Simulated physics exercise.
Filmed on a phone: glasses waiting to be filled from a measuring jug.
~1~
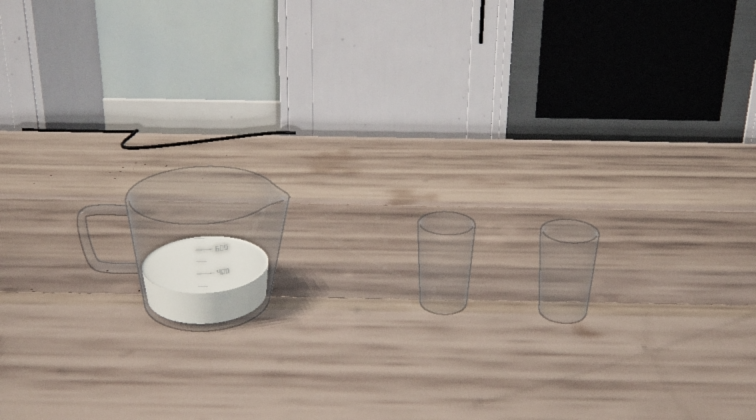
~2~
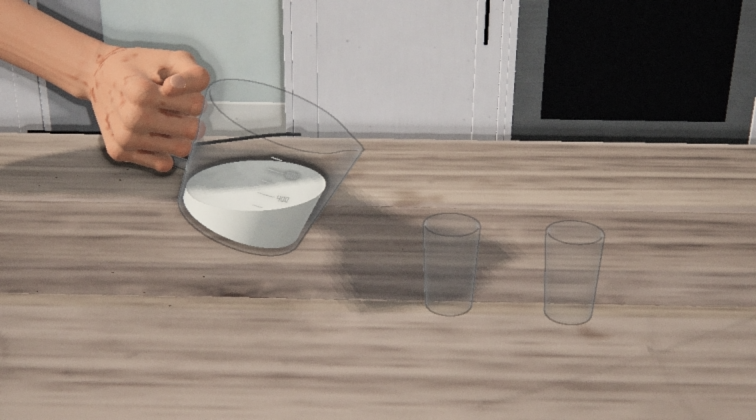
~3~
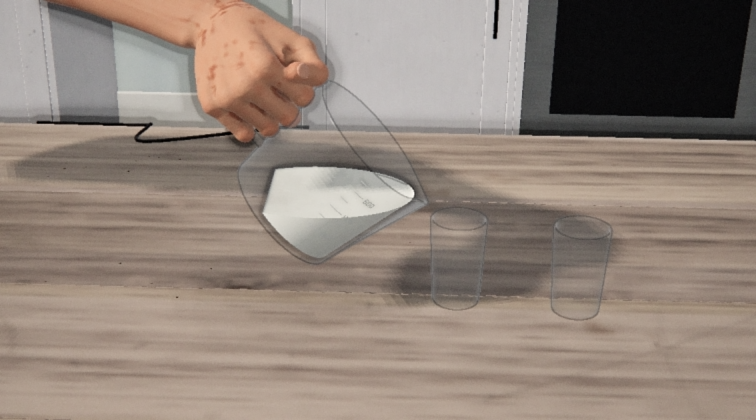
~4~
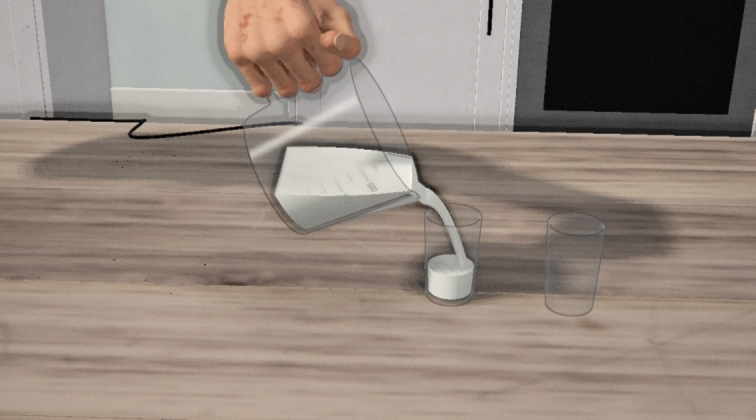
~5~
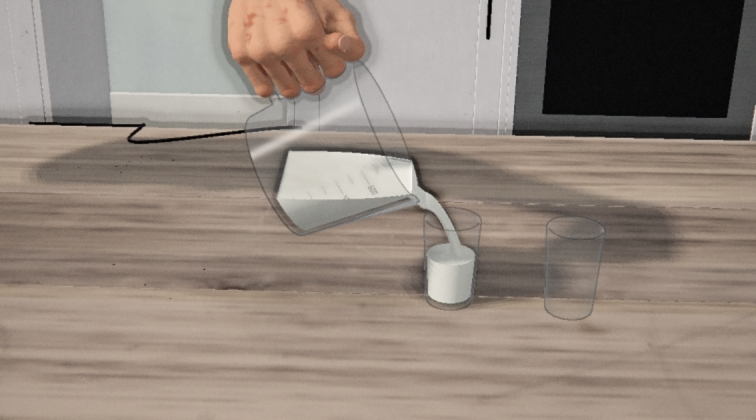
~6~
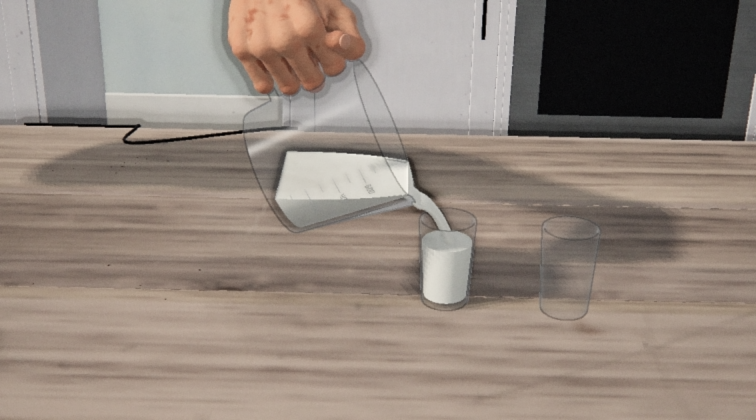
On a wood-grained countertop in front of pale cabinets and a dark panel, seen from slightly above, a clear measuring jug of white liquid sits at left, with two empty clear glasses to the right. A hand lifts the jug, carries it rightward and tilts it over the nearer glass. A white stream runs in and the level climbs steadily, while the farther-right glass stays empty and the view shifts very slightly.
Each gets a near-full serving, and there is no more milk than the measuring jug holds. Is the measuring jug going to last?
The milk is enough.
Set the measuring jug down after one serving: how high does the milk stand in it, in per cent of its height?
About 20 per cent.
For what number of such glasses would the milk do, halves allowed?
About 3.0.
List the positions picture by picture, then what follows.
All stand on the top; measuring jug (204, 245) about a third full; two glasses, the last at (566, 269), in the first picture.
The hand lifts the measuring jug; measuring jug (261, 166) tipped 20° with all of its load; the first is empty, in the second picture.
The measuring jug is brought over; measuring jug (329, 175) tipped 50° with all of its load; two glasses, the last at (579, 265), in the third picture.
A stream runs into the first small glass; measuring jug (335, 148) tipped 60° with nearly all of its load; the first is about a third full, in the fourth picture.
A stream runs into the first small glass; measuring jug (335, 150) tipped 65° with about three quarters of its load; two glasses, the last at (572, 265), in the fifth picture.
A stream runs into the first small glass; measuring jug (332, 148) tipped 65° with about three quarters of its load; the first is about two thirds full, in the sixth picture.
Soon after, the first is nearly full.
Later, the first is done and the measuring jug has about two thirds of its load.
In the end, both are full and about a third of the milk is over.
